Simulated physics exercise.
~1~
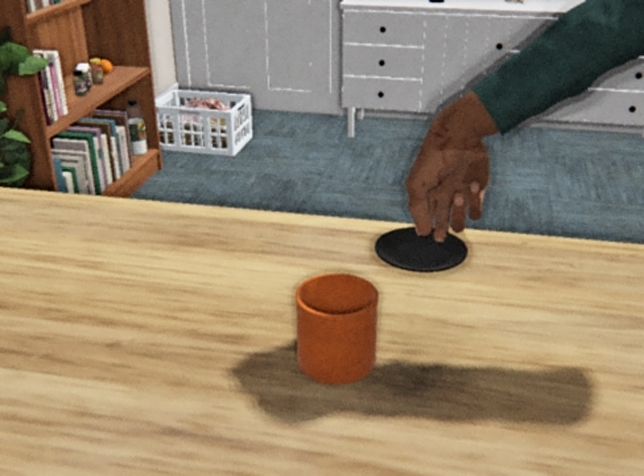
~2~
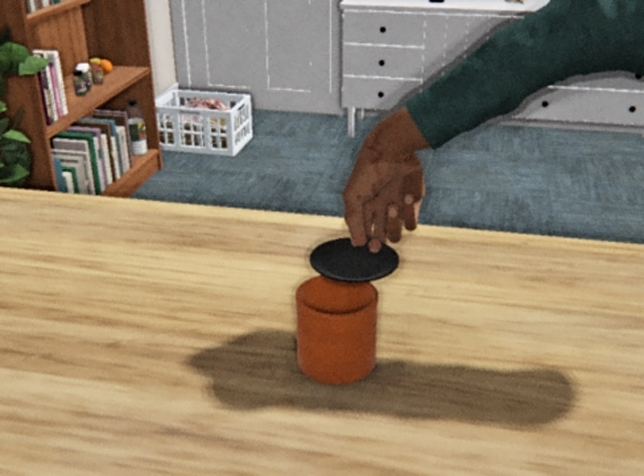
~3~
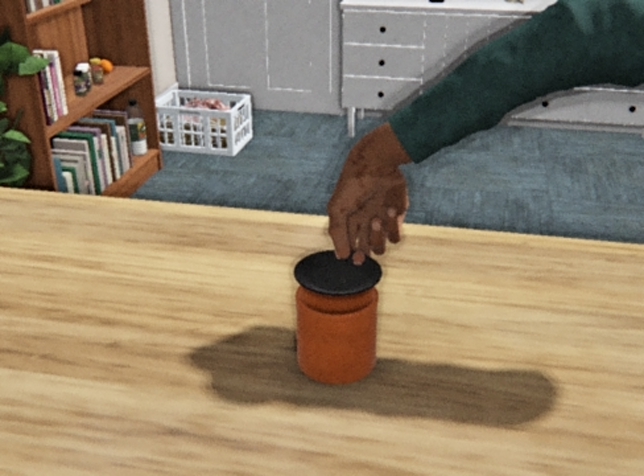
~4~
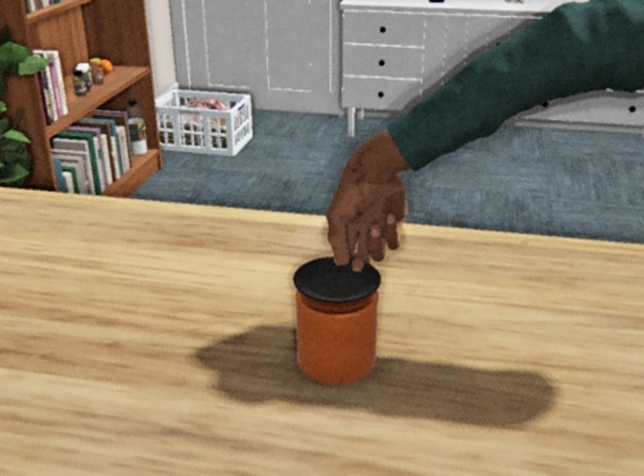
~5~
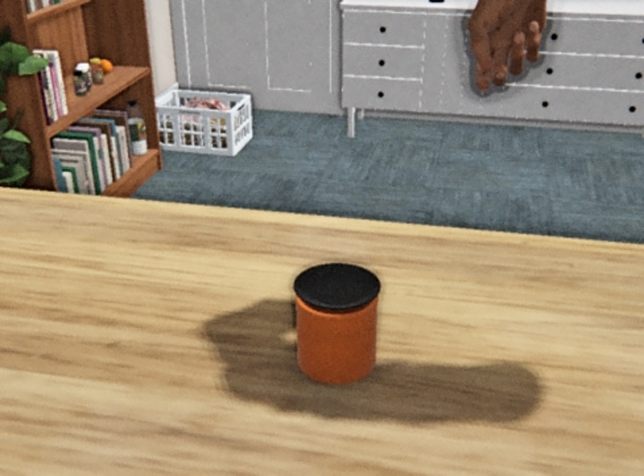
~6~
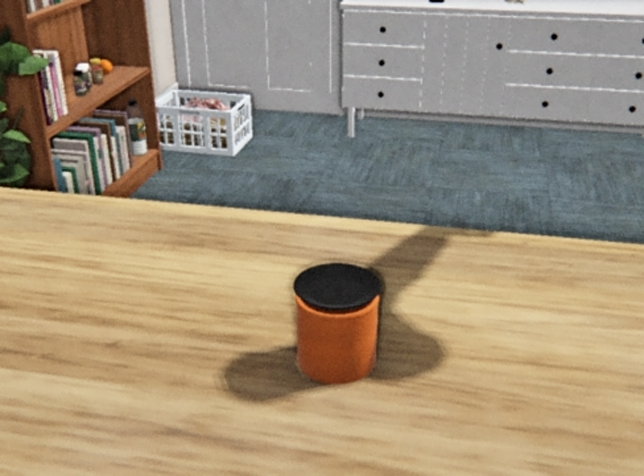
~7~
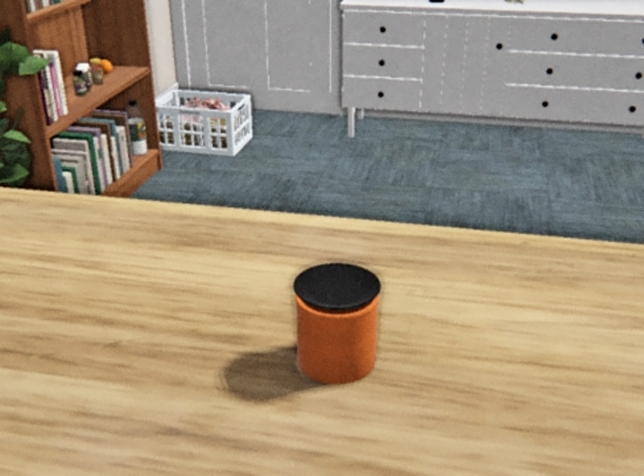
A hand in a dark green sleeve reaches in from the upper right over a pale wooden table, seen from slightly above, holding a flat black disc beyond an orange cup. Behind the table are a bookshelf with a plant at left, a white basket, grey drawers and a blue-grey floor. The hand carries the disc left over the cup, then lowers it onto the rim. It lets go and withdraws toward the upper right, leaving view as its shadow slips off the table. The disc stays on the cup, covering its opening like a lid.
